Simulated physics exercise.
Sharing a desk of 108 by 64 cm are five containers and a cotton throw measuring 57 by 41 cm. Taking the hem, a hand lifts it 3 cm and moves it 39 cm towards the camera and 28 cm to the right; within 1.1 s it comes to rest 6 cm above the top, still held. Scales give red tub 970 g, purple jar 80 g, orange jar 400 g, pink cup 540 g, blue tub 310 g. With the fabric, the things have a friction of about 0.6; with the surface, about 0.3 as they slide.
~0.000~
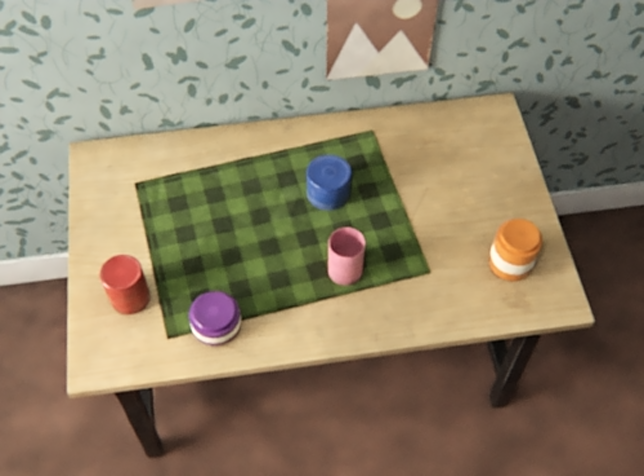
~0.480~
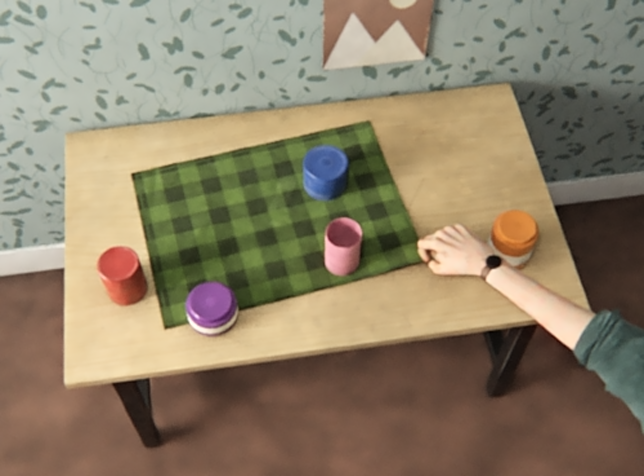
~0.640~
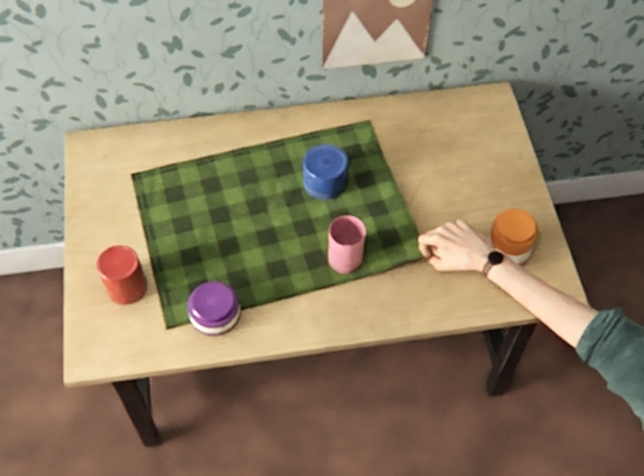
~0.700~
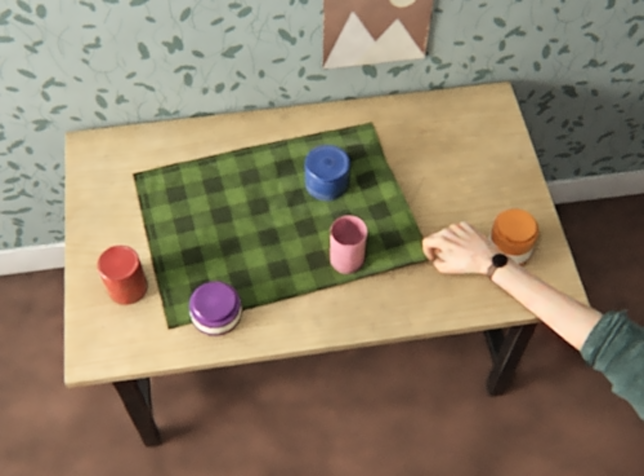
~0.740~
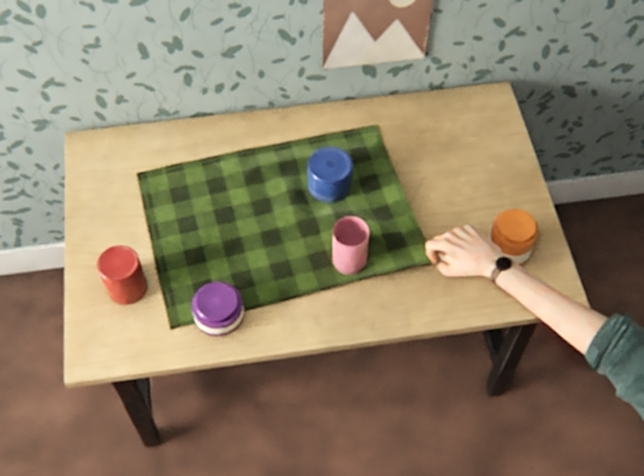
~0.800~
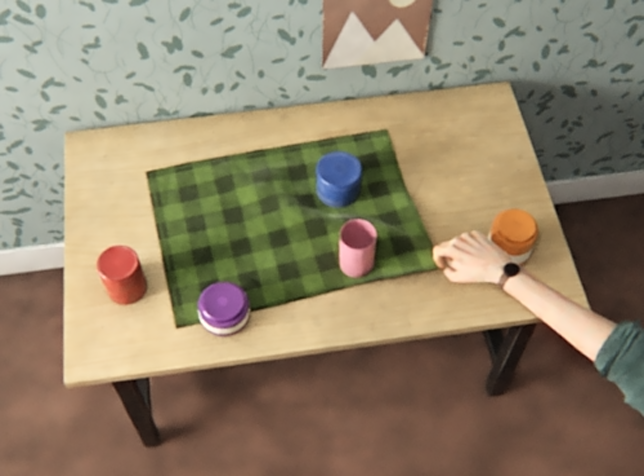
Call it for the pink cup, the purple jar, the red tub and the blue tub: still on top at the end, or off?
Call: Pink cup: Off, purple jar: Off, red tub: Still on top, blue tub: Off.
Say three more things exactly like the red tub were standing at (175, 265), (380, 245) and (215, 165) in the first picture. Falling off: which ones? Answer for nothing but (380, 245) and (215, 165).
Going through them in turn, one leaves the top and then one survives up there.
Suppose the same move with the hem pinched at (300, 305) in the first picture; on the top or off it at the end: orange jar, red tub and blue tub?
If so, orange jar is still on top, red tub is still on top and blue tub comes off.
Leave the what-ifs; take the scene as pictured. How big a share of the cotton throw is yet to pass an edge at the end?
Roughly 0%.
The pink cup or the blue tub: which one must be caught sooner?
It's the pink one that goes before the other.
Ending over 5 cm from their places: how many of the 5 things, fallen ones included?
My count is 3.
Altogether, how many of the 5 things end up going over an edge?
In total, 3 of the things.
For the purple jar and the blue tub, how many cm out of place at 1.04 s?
For the purple jar, 10 centimetres, and for the blue tub, 20 centimetres.
At 1.0 s, 100 % of the cotton throw is still over the top; blue tub 18 cm off its start, pink cup 16 cm off its start, purple jar 11 cm off its start.
At 1.3 s, 90 % of the cotton throw is still over the top; blue tub 34 cm off its start, pink cup 31 cm off its start, purple jar 23 cm off its start.
At 1.5 s, 35 % of the cotton throw is still over the top; blue tub 50 cm off its start at (520, 291), pink cup over the edge, purple jar over the edge.
At 1.7 s, 5 % of the cotton throw is still over the top; pink cup over the edge, blue tub on its side, 59 cm off its start, purple jar over the edge.
At 3.3 s, 0 % of the cotton throw is still over the top; blue tub over the edge, pink cup over the edge, purple jar over the edge, red tub 0 cm off its start at (117, 262).
